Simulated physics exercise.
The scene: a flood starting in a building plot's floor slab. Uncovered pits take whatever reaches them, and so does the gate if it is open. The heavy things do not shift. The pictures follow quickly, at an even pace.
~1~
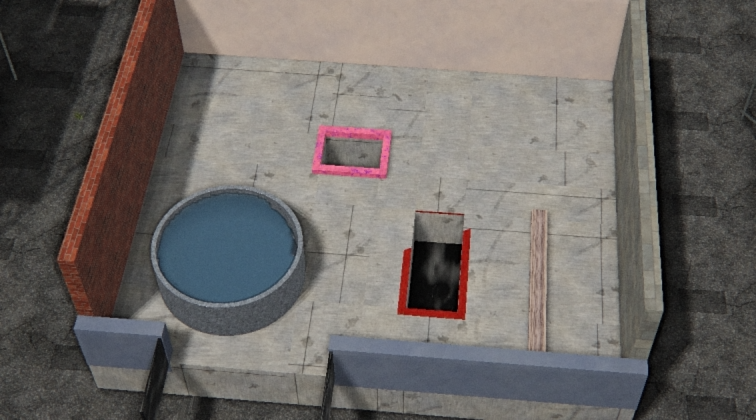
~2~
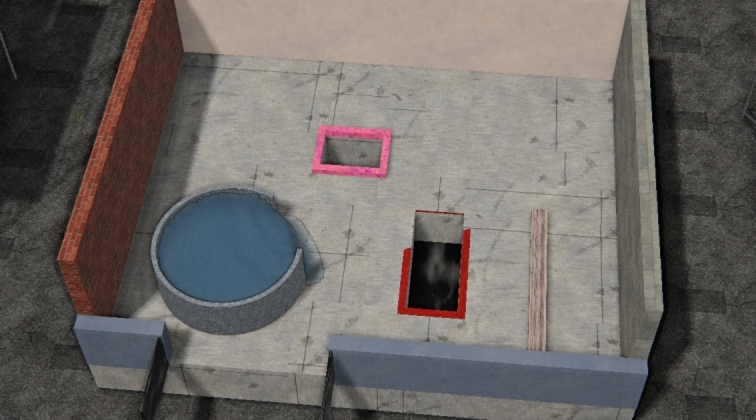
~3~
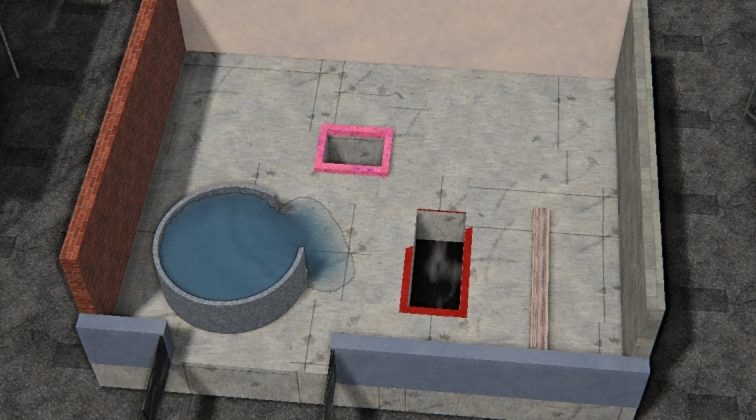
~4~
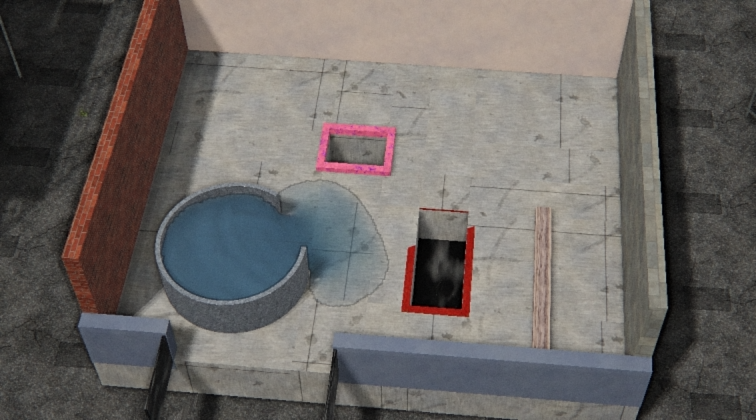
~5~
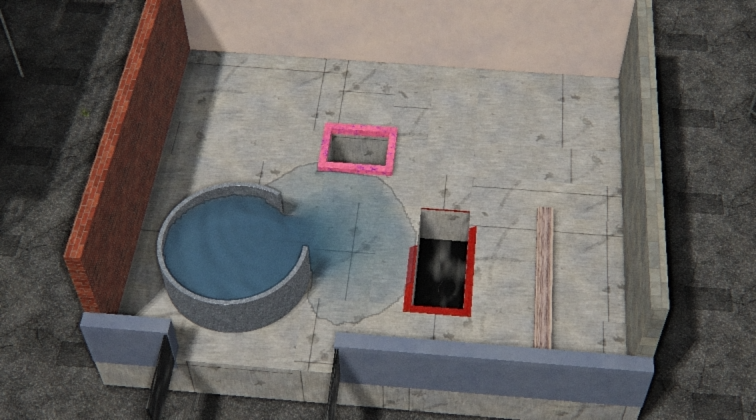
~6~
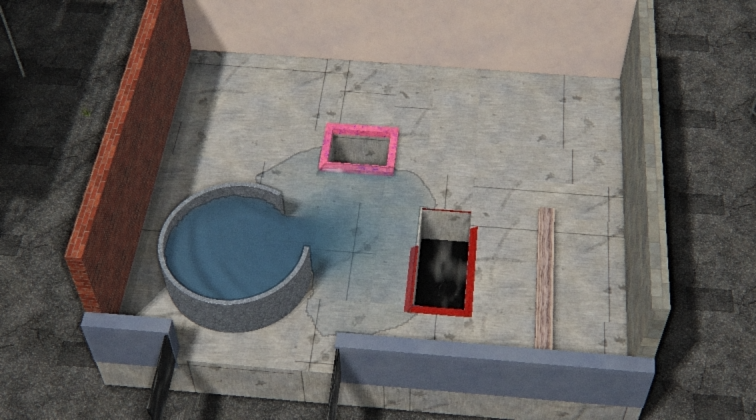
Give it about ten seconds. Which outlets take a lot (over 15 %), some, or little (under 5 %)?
The gate takes not even 5 %; the pink pit takes from 5 to 15 %; the red pit takes above 15 %.
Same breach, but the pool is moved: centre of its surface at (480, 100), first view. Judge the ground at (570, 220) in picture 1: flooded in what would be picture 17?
Answer: Wet.
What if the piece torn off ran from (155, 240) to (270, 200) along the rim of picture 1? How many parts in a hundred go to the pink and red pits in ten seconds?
Roughly, in per cent: Pink 2, red 8.
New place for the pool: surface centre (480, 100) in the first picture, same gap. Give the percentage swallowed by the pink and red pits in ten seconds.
Per cent: Pink 0, red 15.
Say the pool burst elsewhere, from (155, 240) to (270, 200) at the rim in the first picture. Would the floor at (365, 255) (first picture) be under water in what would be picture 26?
Verdict: Not flooded.
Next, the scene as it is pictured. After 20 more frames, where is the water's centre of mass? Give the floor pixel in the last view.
I would point to (353, 222).
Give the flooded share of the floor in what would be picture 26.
About 40 per cent.
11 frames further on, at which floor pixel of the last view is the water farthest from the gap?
Close to (614, 109).
A moment on, water covers 20 % of the floor; the gate 0 %, the pink pit 2 %, the red pit 8 %.
Next, water covers 30 % of the floor; the gate 0 %, the pink pit 5 %, the red pit 18 %.
Then, water covers 40 % of the floor; the gate 0 %, the pink pit 6 %, the red pit 27 %.
Later, water covers 45 % of the floor; the gate 0 %, the pink pit 6 %, the red pit 37 %.
In the end, water covers 65 % of the floor; the gate 0 %, the pink pit 7 %, the red pit 45 %.
